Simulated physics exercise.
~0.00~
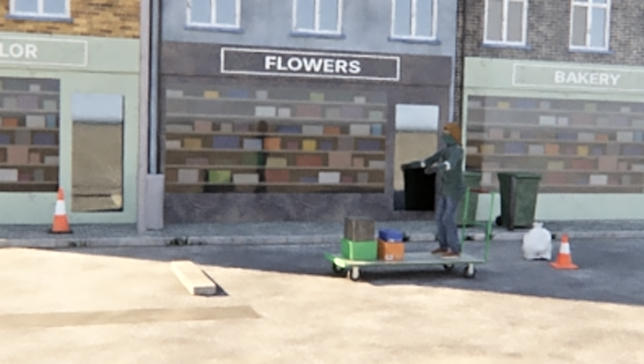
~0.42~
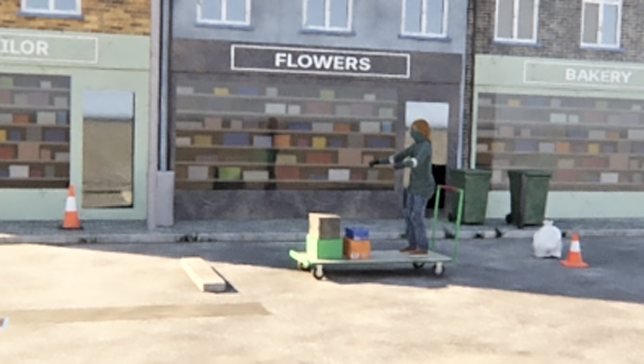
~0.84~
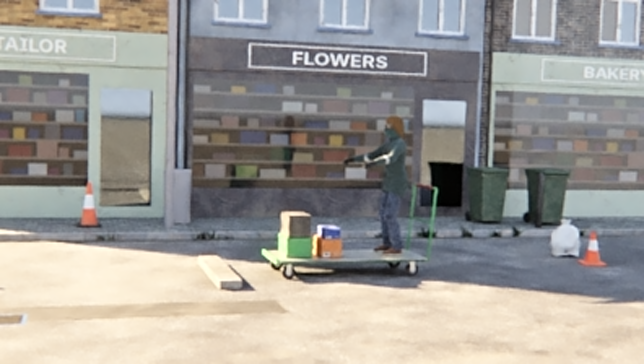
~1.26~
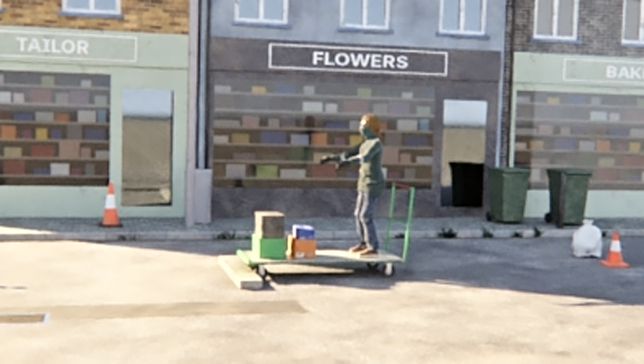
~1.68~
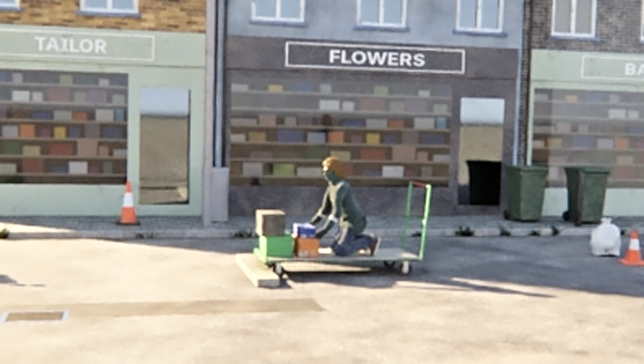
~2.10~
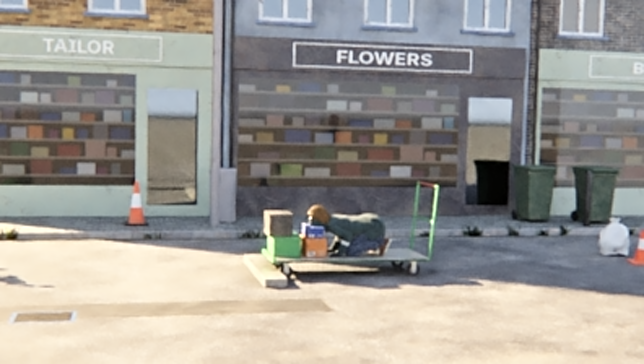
Outside a row of shops, a worker stood with arms held out on a flat cart that rolled left until it met a low kerb, then crumpled forward and ended lying on the deck behind the boxes, which all stayed aboard.
